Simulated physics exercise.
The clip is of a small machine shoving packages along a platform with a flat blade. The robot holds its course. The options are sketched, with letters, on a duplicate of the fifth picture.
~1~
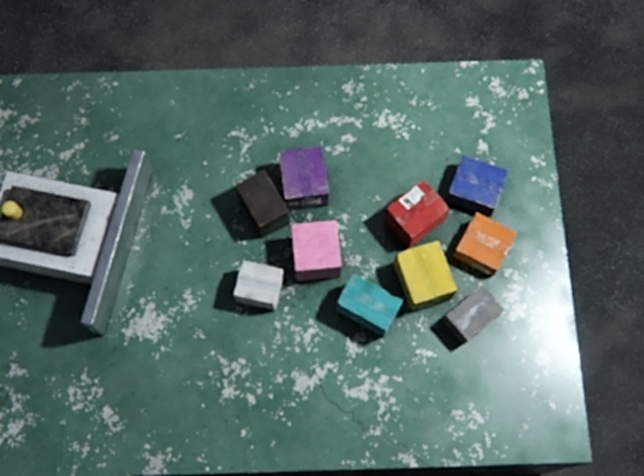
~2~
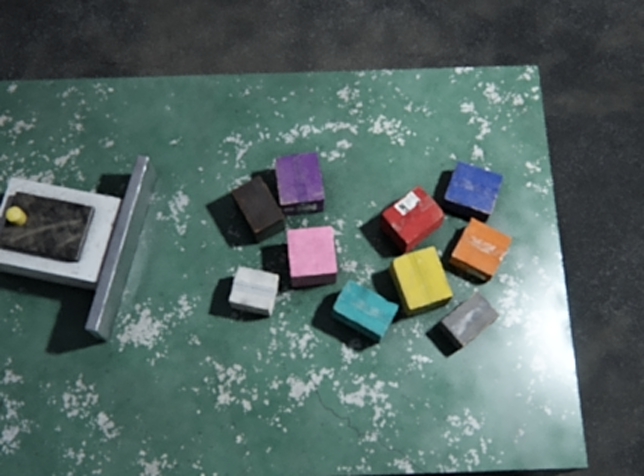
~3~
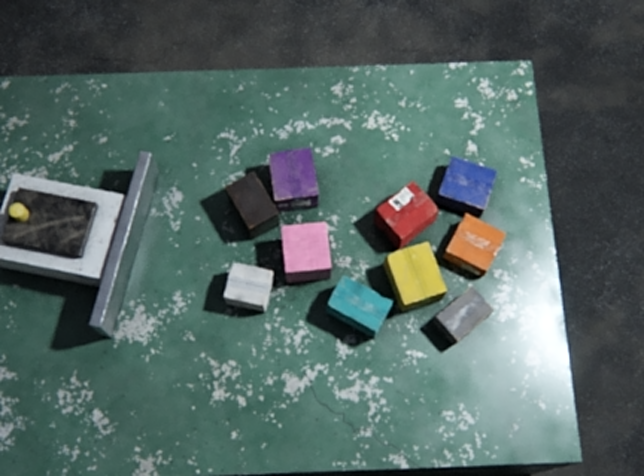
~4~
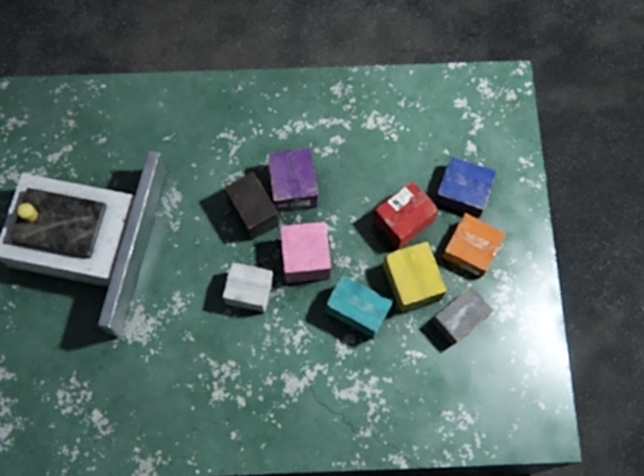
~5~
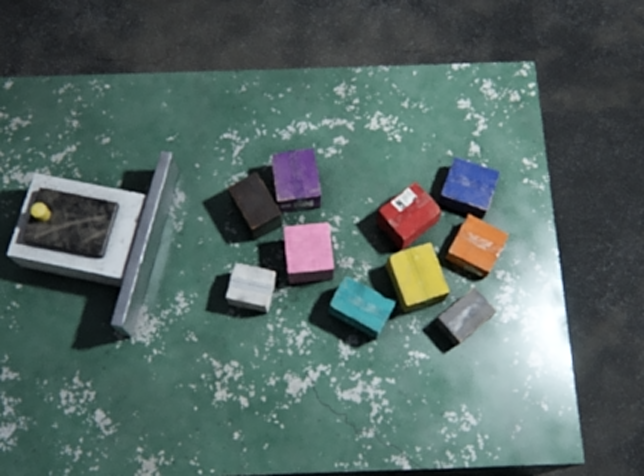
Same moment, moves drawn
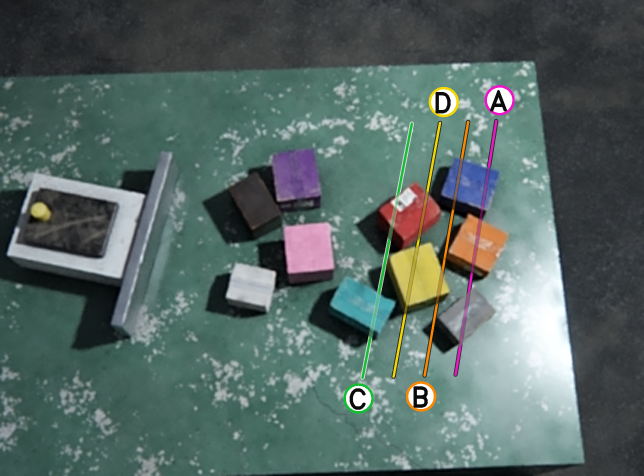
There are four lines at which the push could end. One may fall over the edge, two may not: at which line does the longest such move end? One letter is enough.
B.
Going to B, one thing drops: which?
The orange parcel goes over.
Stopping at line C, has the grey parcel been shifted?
Yes.
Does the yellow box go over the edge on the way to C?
By then, no.
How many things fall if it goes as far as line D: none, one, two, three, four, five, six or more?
The count is none.
On the marked copy, A at (477, 242); B at (448, 243); C at (389, 245); D at (418, 244).
With B. Early on, robot (188, 220); purple parcel (317, 180); white box (271, 290).
Further on, robot (297, 216); orange parcel (506, 238); blue parcel (476, 184).
At the end, robot (382, 213); orange parcel over the edge; blue parcel (545, 178); one fallen.
As for the rest, A drops two; C is within the limit but short; D is within the limit but short.
